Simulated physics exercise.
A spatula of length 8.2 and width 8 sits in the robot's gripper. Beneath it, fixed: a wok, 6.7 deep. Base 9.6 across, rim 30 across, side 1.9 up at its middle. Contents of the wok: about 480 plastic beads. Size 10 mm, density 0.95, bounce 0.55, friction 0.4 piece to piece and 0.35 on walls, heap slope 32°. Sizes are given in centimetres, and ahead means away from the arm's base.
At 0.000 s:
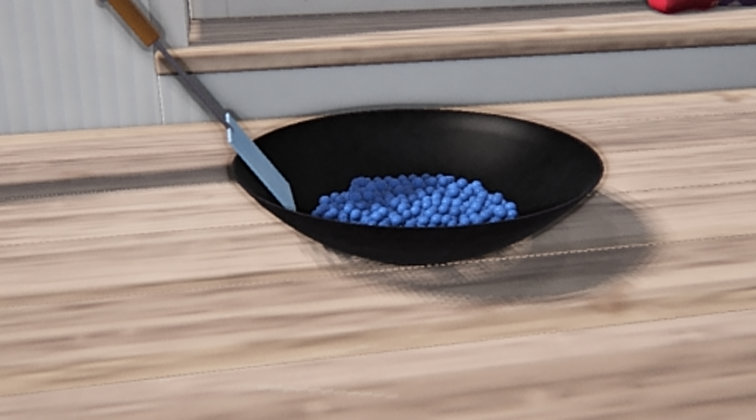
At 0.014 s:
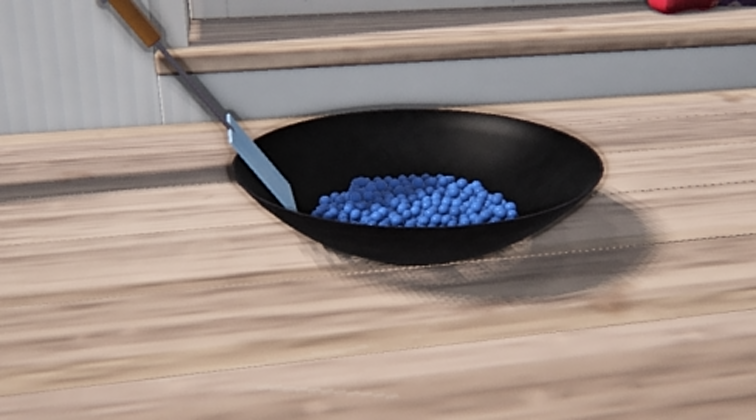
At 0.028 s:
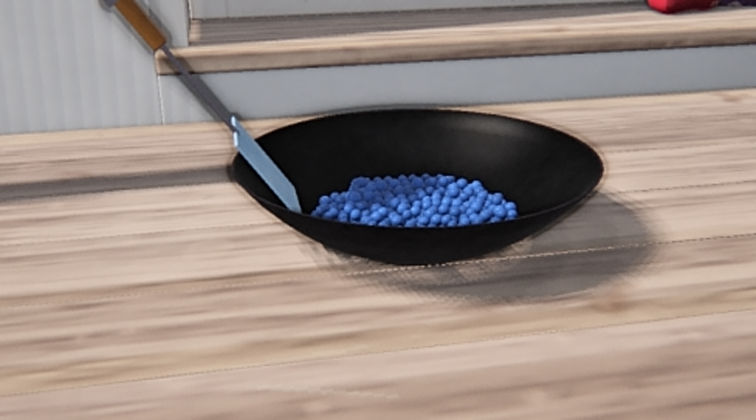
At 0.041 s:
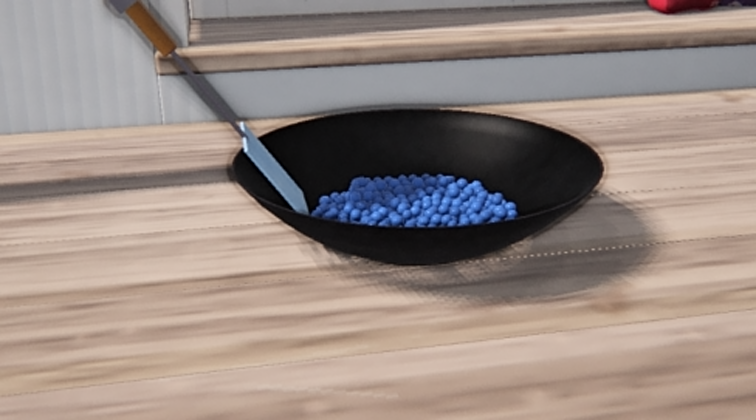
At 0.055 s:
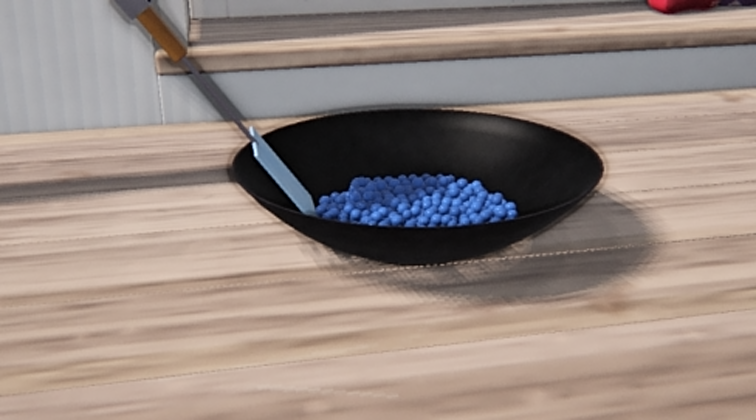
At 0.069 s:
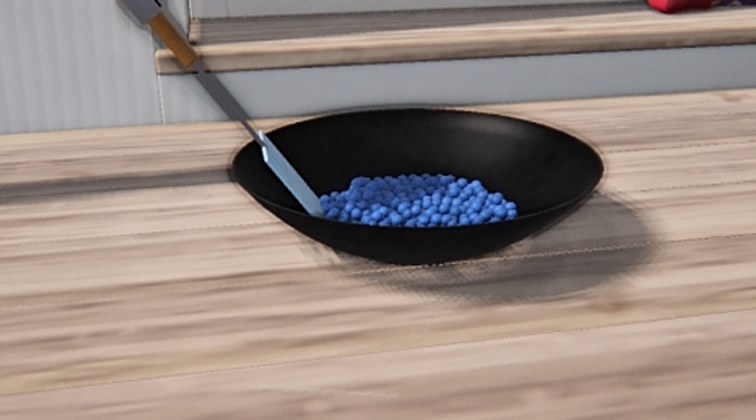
In the video, a spatula with a brown handle slopes into the left side of a black wok holding a heap of small blue beads, and it slides slightly to the right until its tip is beside the heap's left edge.
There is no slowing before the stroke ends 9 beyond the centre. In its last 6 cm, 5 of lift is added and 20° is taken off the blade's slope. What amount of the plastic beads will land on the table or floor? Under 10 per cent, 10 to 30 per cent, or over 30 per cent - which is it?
It is under 10 per cent.
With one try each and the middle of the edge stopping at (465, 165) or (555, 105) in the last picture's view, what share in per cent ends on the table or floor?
Close to 0 and close to 10 per cent, respectively.
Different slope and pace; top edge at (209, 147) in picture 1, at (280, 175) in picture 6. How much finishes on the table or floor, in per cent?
Roughly 20 percent ends up there.
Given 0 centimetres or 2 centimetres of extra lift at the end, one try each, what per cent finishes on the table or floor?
Estimates, in order: 5 % then 0 %.
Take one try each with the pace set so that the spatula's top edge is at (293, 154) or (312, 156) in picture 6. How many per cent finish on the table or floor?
Respectively, some 20 and 20 per cent.
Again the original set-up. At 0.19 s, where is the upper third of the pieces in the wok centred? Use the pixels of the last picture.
Estimated point: Close to (470, 199).
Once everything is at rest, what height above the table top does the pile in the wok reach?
Top of the heap: Roughly 5.0 cm above the table top.
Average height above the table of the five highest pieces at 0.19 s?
4 cm.
After 0.19 s, sloping 55°, highest piece 4 above the table; 477 in the wok.
After 0.31 s, sloping 49°, highest piece 6 above the table; 477 in the wok.
After 0.57 s, sloping 35°, highest piece 6 above the table; 464 in the wok, 12 on the table or floor, 1 on the blade or in flight.
After 1.62 s, sloping 35°, highest piece 5 above the table; 464 in the wok, 13 on the table or floor.
At rest, 464 in the wok, 13 on the table or floor. That is 3 % on the table or floor.
